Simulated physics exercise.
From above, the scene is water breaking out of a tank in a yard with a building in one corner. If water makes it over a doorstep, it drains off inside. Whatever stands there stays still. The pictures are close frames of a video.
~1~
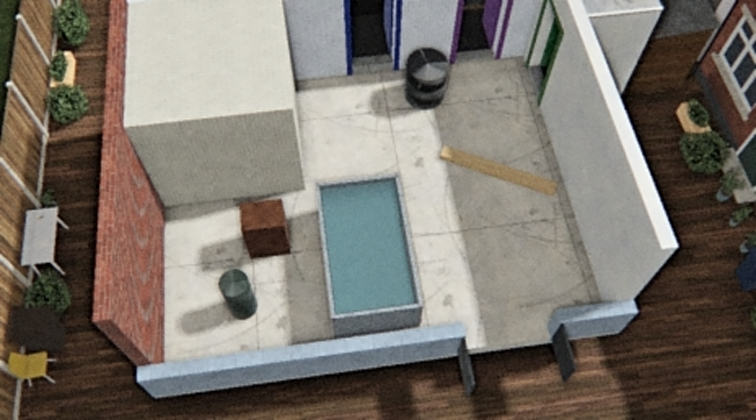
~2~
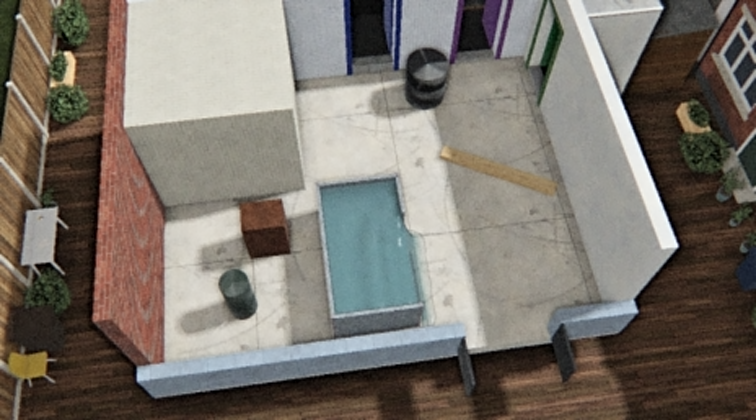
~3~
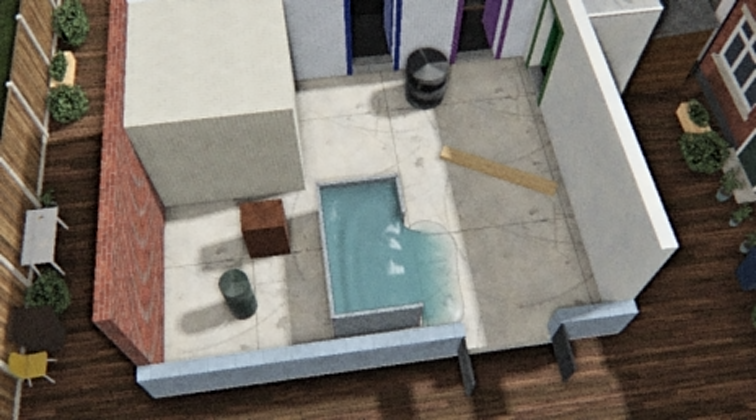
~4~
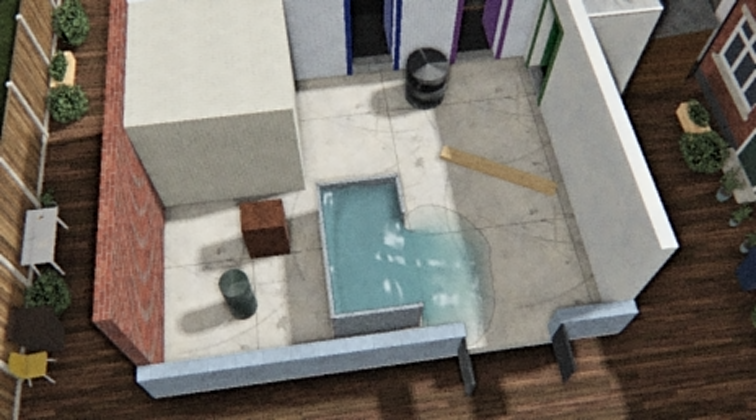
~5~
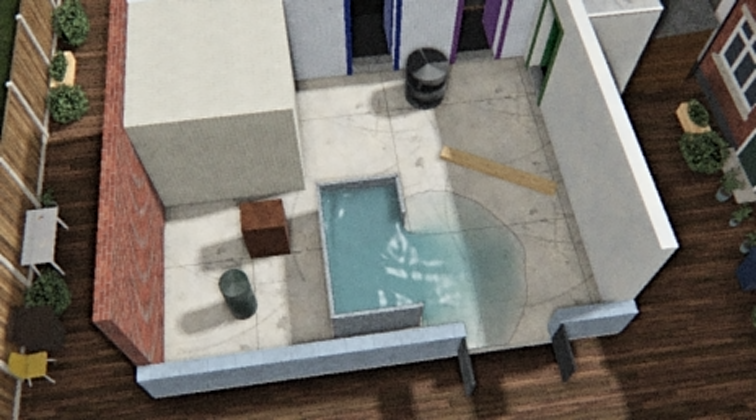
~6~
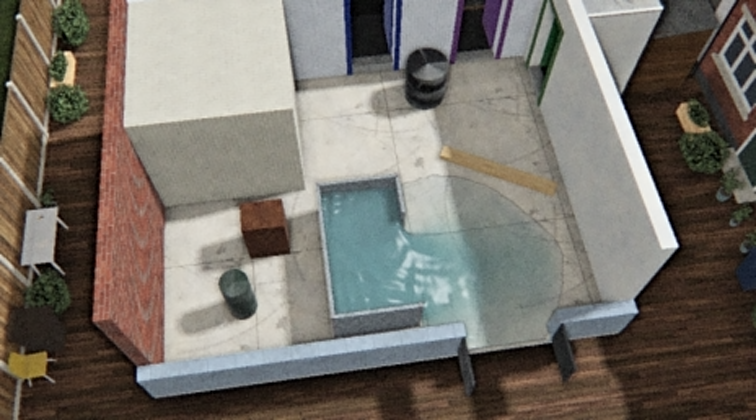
At first, a rectangular tank of still blue-green water stands in a walled yard with a pale block building in one corner. Water then breaks out through the tank's right side and spreads across the pale floor in a widening, rounded sheet, reaching farther right toward the white wall and nearing the wooden plank.
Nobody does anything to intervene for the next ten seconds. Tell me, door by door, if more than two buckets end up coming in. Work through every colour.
The blue door will not count as flooded. The purple door will count as flooded. The green door will not count as flooded.
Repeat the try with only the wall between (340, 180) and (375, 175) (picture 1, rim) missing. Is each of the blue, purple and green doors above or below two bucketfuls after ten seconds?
One by one: Blue door ends up above; purple door ends up above; green door ends up above.
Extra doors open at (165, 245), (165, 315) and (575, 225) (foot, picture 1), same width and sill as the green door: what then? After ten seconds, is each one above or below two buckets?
Below, below, above.
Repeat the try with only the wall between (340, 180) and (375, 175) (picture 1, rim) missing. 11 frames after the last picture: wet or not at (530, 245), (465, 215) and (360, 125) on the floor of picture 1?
Taking the three spots as listed, they end up spared, spared and inundated.
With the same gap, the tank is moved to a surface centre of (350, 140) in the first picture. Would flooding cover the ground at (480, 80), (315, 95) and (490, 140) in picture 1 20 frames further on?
Soaked, spared, soaked.
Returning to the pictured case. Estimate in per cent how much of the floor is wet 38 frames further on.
I reckon 75 per cent or so.
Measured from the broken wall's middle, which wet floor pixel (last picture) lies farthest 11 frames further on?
Roughly at (530, 82).
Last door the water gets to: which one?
That would be the blue door.
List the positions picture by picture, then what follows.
The first frame shows the water tank at (367, 244) is whole and still.
In the second frame, water pours out at (409, 271) and has run to a hidden place.
In the third frame, the front is at a hidden place, out from the gap at (409, 272).
In the fourth frame, water pours out at (408, 273) and has run to (480, 237).
In the fifth frame, the front is at (517, 244), out from the gap at (408, 274).
In the sixth frame, the front is at (559, 254), out from the gap at (408, 274).
A moment on, water covers 30 % of the floor; the blue door not reached, the purple door not reached, the green door not reached.
Next, water covers 35 % of the floor; the blue door not reached, the purple door not reached, the green door wet at the sill, nothing in.
Then, water covers 55 % of the floor; the blue door not reached, the purple door under two buckets in, the green door wet at the sill, nothing in.
Later, water covers 75 % of the floor; the blue door wet at the sill, nothing in, the purple door over two buckets in, the green door wet at the sill, nothing in.
In the end, water covers 90 % of the floor; the blue door wet at the sill, nothing in, the purple door over two buckets in, the green door wet at the sill, nothing in.
